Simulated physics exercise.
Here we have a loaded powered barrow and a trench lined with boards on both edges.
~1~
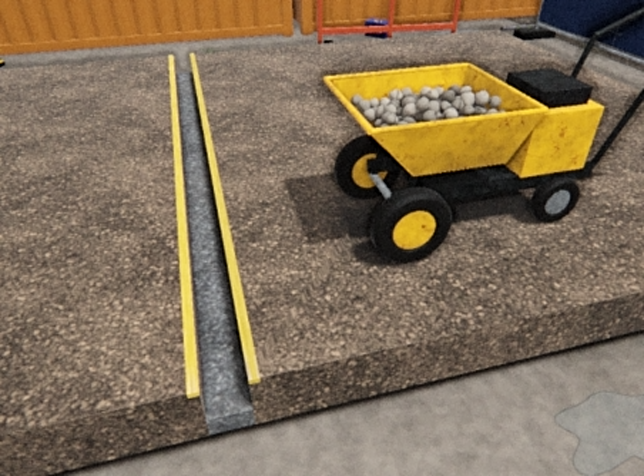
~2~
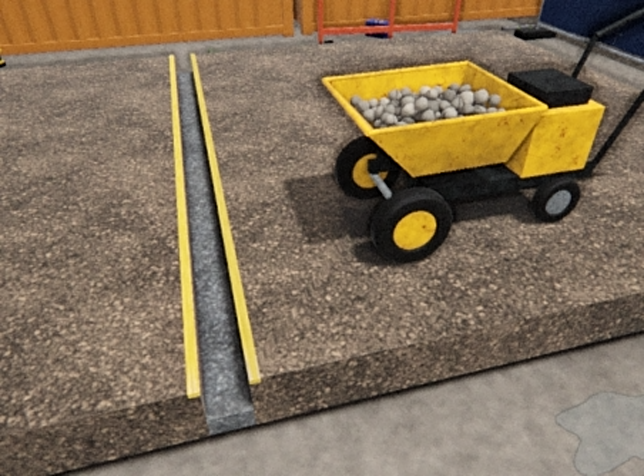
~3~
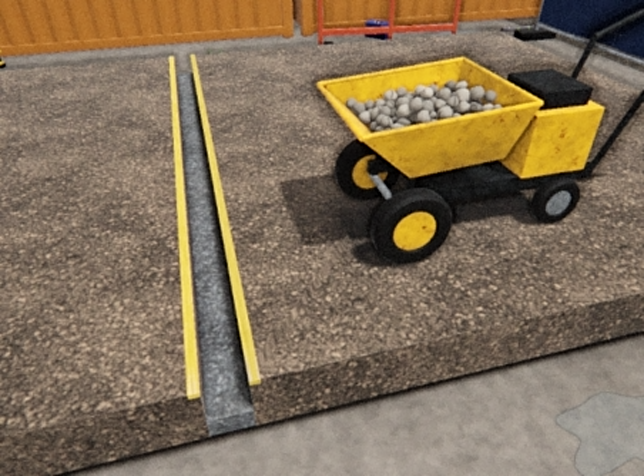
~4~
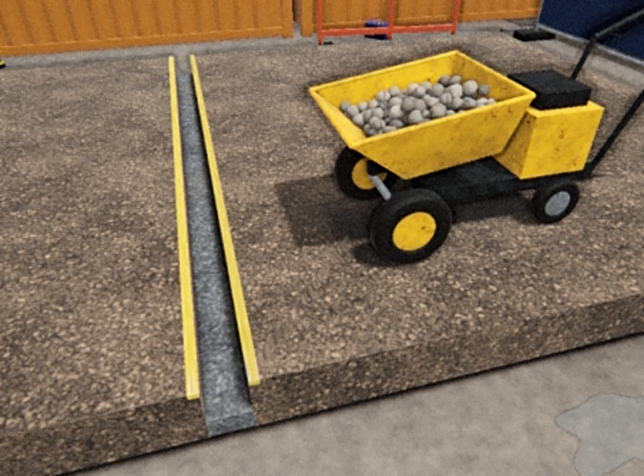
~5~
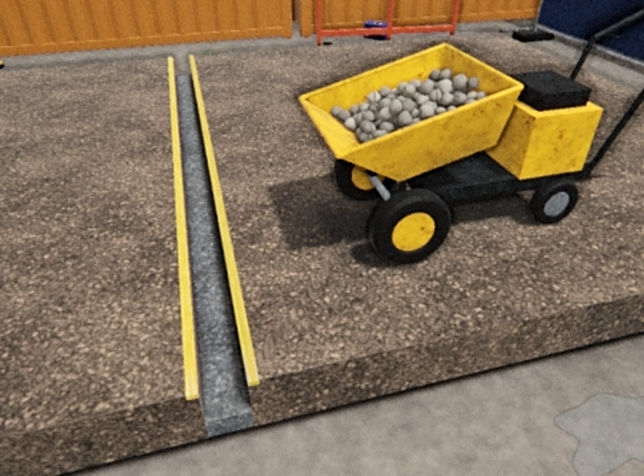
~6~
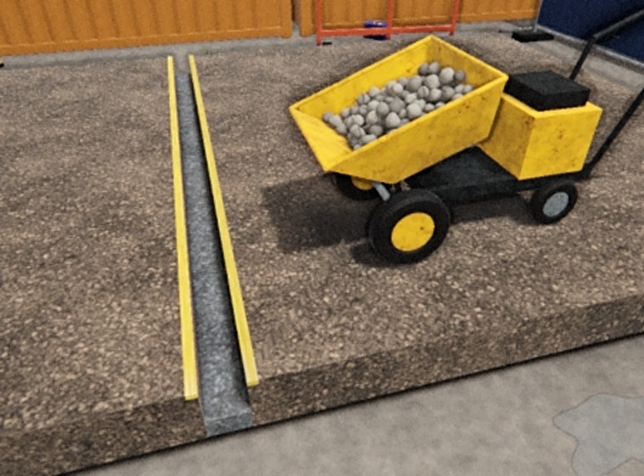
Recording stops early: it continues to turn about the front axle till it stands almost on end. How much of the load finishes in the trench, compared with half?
The greater share will most likely not reach the trench.
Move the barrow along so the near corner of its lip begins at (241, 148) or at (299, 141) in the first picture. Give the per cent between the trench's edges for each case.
From the first spot you get 0 percent, and from the second 70 percent.
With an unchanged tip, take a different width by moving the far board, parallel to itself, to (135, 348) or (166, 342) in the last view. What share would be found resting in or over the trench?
First case 40 %, second case 40 %.
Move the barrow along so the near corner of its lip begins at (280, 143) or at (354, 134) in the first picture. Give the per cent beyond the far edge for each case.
That would be roughly 50 in a hundred and then roughly 0 in a hundred.
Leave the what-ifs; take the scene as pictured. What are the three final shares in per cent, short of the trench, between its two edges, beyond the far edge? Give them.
Out of a hundred: Short 40; between 35; beyond 0.
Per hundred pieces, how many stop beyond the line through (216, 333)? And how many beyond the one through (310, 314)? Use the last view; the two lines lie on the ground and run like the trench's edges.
I'd say some 20 in a hundred, and after that 80 in a hundred.
Just after the last frame, skip tipped steeply; every one in the skip.
A moment on, skip tipped right over; roughly half in the skip; roughly half short of the trench; about a tenth in or heaped over the trench; just a few falling.
Further on, skip tipped right over; roughly a quarter in the skip; roughly a third short of the trench; roughly a third in or heaped over the trench; just a few beyond it.
When it is over, skip tipped right over; roughly a quarter in the skip; roughly a third short of the trench; roughly a third in or heaped over the trench; just a few beyond it.
